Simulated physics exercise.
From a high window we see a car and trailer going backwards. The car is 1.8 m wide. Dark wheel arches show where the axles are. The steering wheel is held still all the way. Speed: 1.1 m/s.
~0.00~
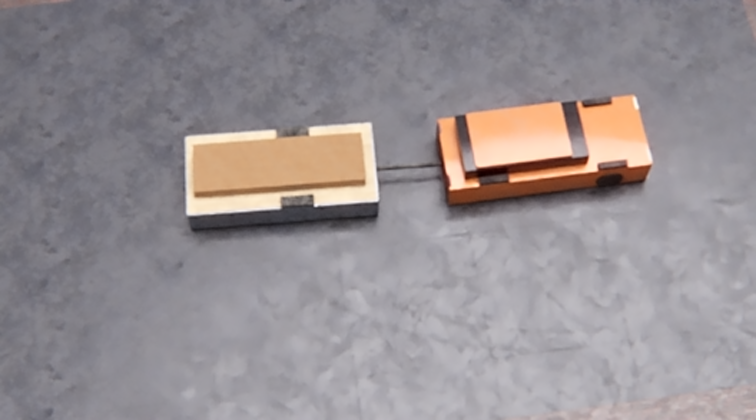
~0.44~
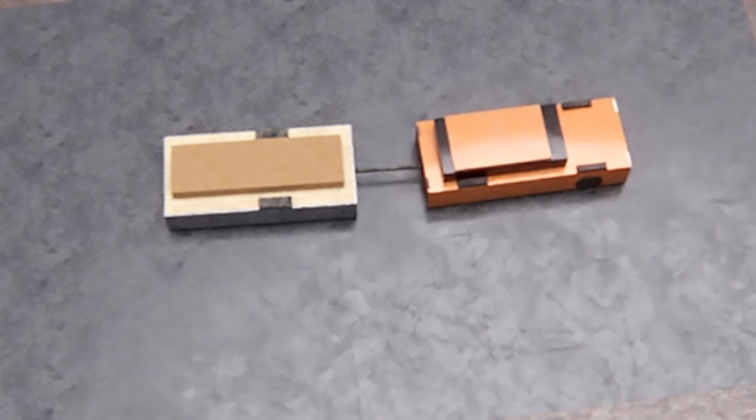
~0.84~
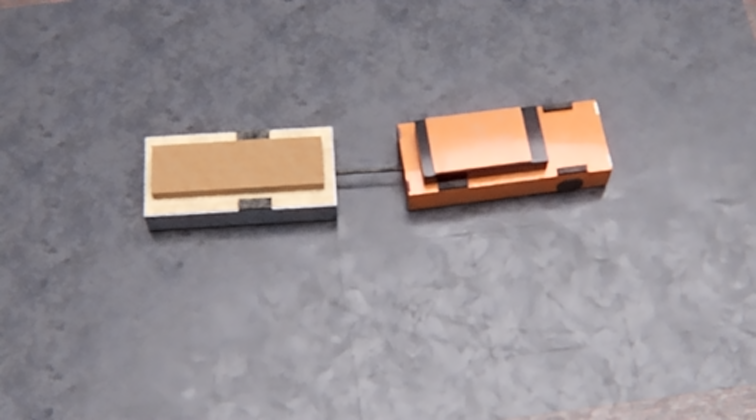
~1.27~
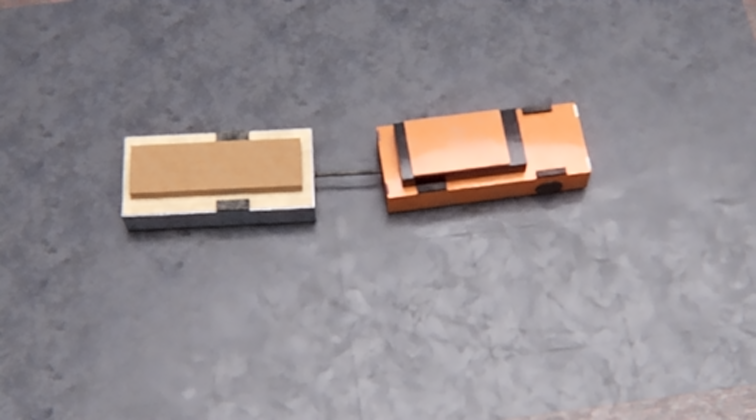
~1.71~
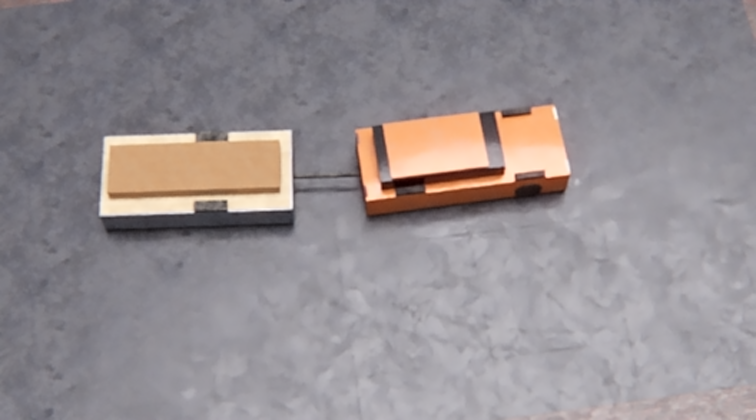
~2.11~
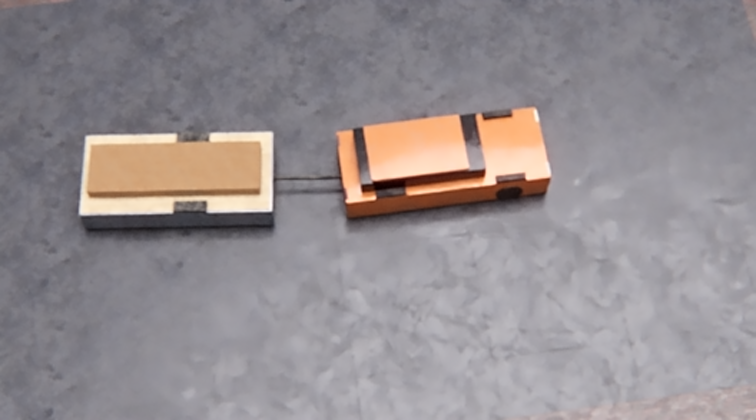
An orange car slowly backs a cream and tan trailer leftward across a grey surface.
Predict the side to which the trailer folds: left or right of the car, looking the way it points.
To the left-hand side of the car.
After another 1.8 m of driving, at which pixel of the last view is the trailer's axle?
Around (112, 171).
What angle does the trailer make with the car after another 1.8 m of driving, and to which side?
About 10° to the car's left.
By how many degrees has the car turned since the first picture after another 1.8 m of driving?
About 0°.
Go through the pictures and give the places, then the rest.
In the first frame, car's middle (548, 131), trailer's axle (295, 166); tail 3° to the car's left; front wheels 0° right.
In the second frame, car's middle (527, 134), trailer's axle (274, 168); tail 4° to the car's left.
In the third frame, car's middle (508, 137), trailer's axle (254, 169); tail 4° to the car's left.
In the fourth frame, car's middle (487, 139), trailer's axle (233, 170); tail 5° to the car's left.
In the fifth frame, car's middle (465, 142), trailer's axle (211, 171); tail 6° to the car's left.
In the sixth frame, car's middle (446, 144), trailer's axle (192, 172); tail 7° to the car's left.
By 3.7 s, the tail is 12° to the car's left, the car has turned 0° and the trailer's axle is at (112, 171) of the last picture.
By 5.4 s, the tail is 21° to the car's left, the car has turned 0° and the trailer's axle is at (36, 161) of the last picture.
By 7.1 s, the tail is 36° to the car's left, the car has turned 0° and the trailer's axle is out of the picture.
By 8.7 s, the tail is 60° to the car's left, the car has turned 0° and the trailer's axle is out of the picture; it has jack-knifed.
